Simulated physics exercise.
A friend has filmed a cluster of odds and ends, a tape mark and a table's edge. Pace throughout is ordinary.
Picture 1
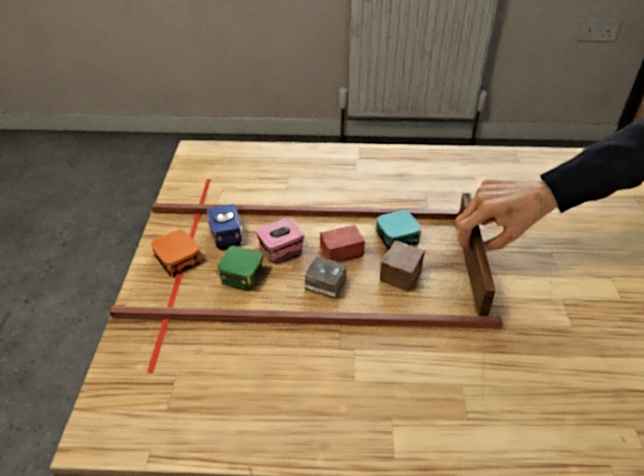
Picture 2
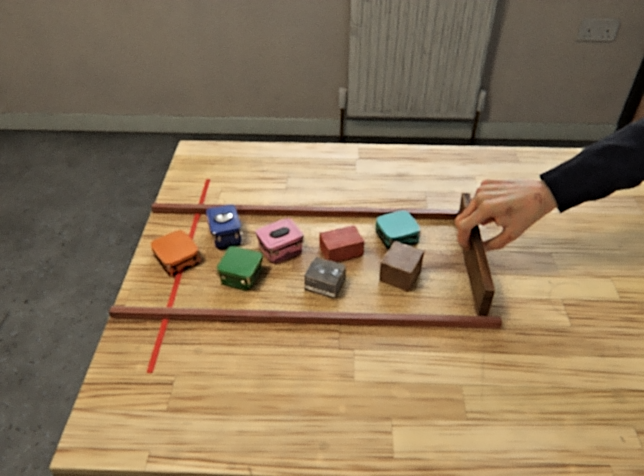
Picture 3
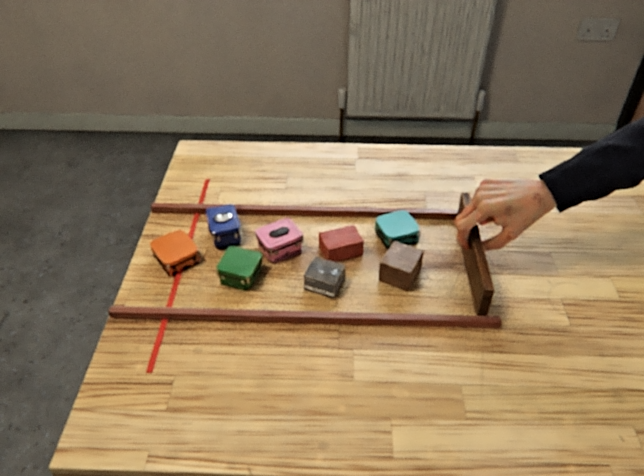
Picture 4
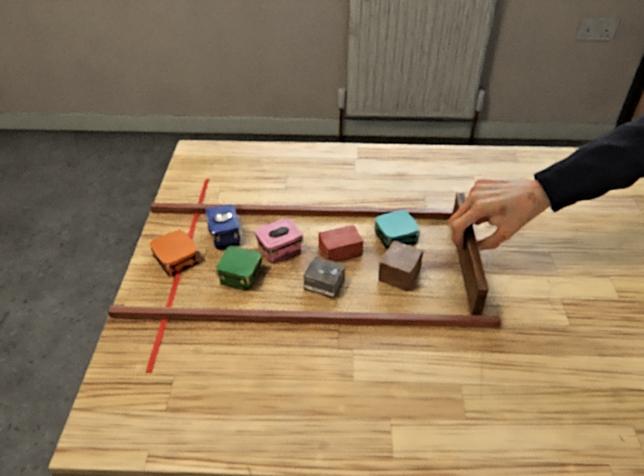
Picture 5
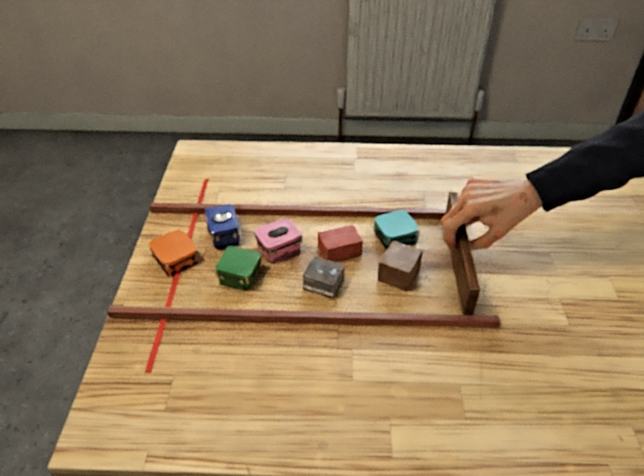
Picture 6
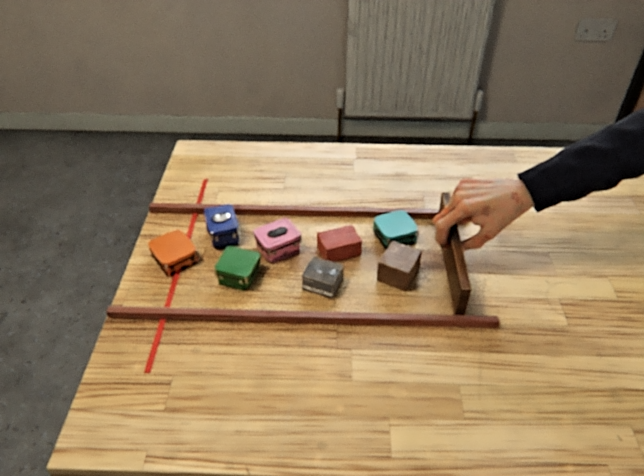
A dark wooden board, held upright by a hand, slid a short way left between two rails toward a scattering of small colourful cases and blocks, which stayed still around a red tape line.
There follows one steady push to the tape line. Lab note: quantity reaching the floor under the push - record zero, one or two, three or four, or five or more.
The push knocks three or four off.
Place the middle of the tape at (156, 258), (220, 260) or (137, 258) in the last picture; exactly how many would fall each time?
Try 1: 5; try 2: 0; try 3: 8.
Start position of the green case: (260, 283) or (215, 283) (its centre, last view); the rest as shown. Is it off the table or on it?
The green case goes down at the first spot and goes down at the second.
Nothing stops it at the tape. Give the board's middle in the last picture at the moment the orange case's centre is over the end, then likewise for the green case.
(215, 245) and (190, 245), more or less.
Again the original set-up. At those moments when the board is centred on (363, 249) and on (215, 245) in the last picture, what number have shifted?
4 and 8.
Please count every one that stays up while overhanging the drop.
Count of overhanging things: 2.
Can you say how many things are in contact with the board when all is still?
In contact: 3.
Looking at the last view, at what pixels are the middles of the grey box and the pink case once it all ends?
Final spots - grey box (117, 292), pink case (134, 233).
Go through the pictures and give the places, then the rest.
Orange case (176, 253); blue case (225, 227); green case (241, 269); board (474, 251); tape (185, 259), in the first frame.
Blue case (225, 227); grey box (325, 278), in the second frame.
Green case (240, 268); pink case (280, 241), in the third frame.
Orange case (175, 252); red block (341, 244), in the fourth frame.
Blue case (223, 226); board (460, 251), in the fifth frame.
Orange case (173, 253); blue case (222, 226); green case (238, 268); board (452, 251); tape (182, 259), in the sixth frame.
Early on, none off yet; orange case at rest near (173, 253); blue case at rest near (222, 226); green case at rest near (238, 268).
A while later, none off yet; orange case moving near (167, 250); blue case travelled about its own width near (187, 216); green case travelled about its own width near (194, 265).
Finally, the number that fall off is three or four; lost, green case, blue case and orange case.
